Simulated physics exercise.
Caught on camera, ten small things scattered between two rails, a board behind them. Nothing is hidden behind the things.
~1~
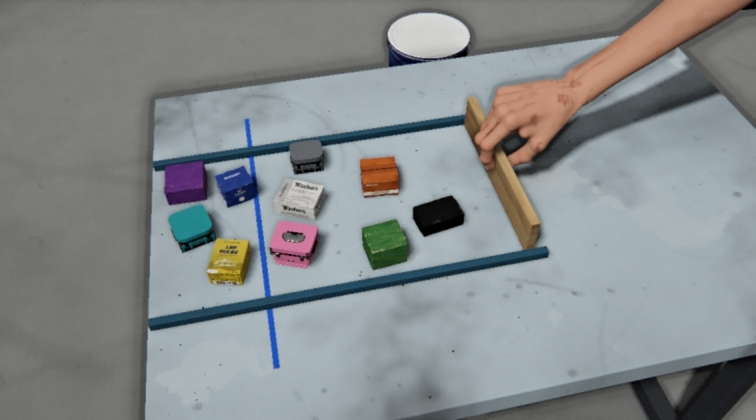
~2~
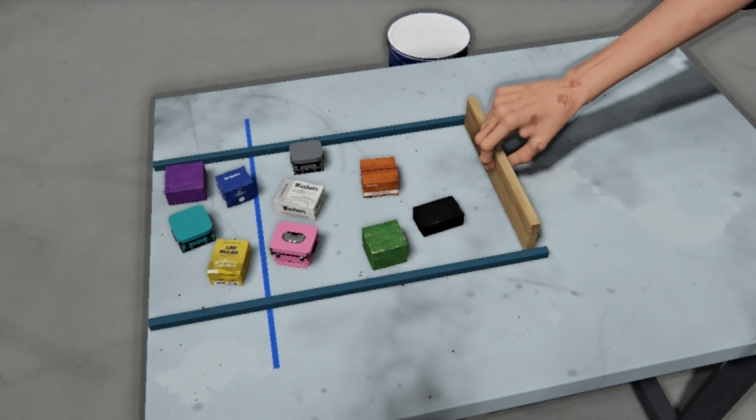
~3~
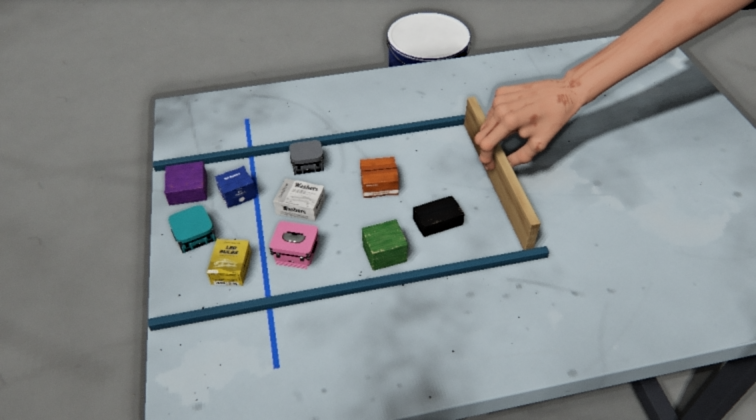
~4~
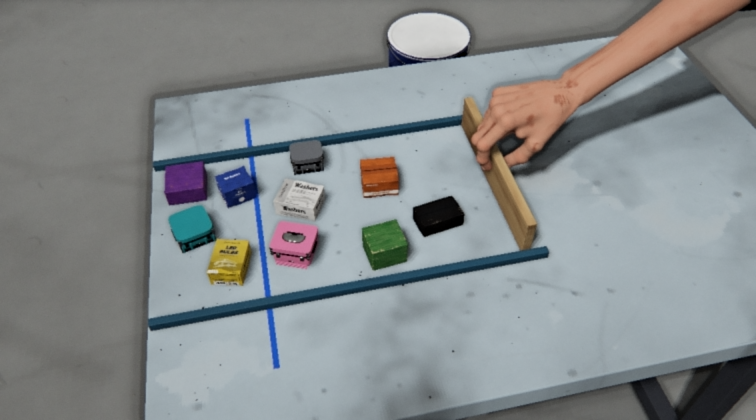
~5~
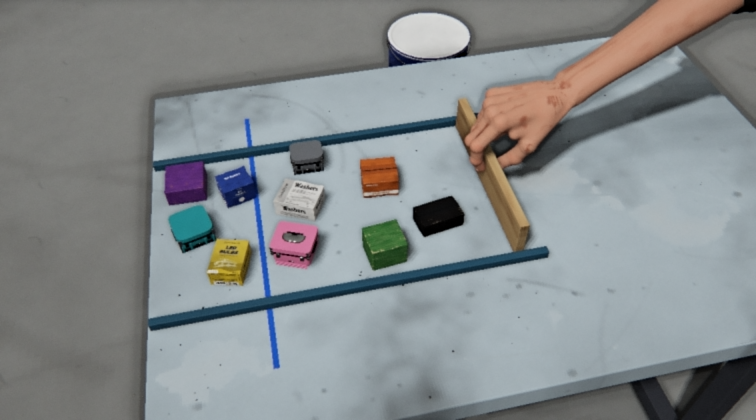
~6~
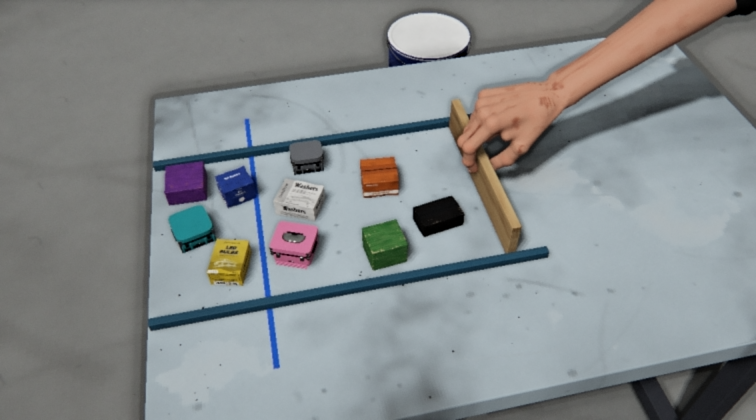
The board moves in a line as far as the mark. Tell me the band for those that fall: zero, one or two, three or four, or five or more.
As it turns out, the number that fall off is zero.
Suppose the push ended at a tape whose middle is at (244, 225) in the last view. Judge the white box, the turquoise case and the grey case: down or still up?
The white box holds on, the turquoise case drops off, the grey case is kept.
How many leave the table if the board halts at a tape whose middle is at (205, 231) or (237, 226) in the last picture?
It would be 5 and 2.
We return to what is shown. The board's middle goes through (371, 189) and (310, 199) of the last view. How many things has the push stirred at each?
At the one place 3, at the other 7.
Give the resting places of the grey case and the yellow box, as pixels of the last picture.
The grey case stops around (237, 169); the yellow box around (163, 290).
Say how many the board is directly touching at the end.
4 of them.
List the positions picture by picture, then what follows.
Purple block (186, 183); turquoise case (192, 229); yellow box (230, 262); board (498, 169); tape (259, 222), in the first picture.
Turquoise case (192, 229); green block (385, 245), in the second picture.
Yellow box (230, 262); grey case (307, 158), in the third picture.
Purple block (186, 183); blue box (236, 187), in the fourth picture.
Turquoise case (192, 229); pink case (295, 245), in the fifth picture.
Purple block (186, 183); turquoise case (192, 229); yellow box (230, 262); board (481, 171); tape (259, 222), in the sixth picture.
Soon after, none off yet; purple block at rest near (186, 183); turquoise case at rest near (192, 229); yellow box at rest near (230, 262).
In the end, the number that fall off is zero.
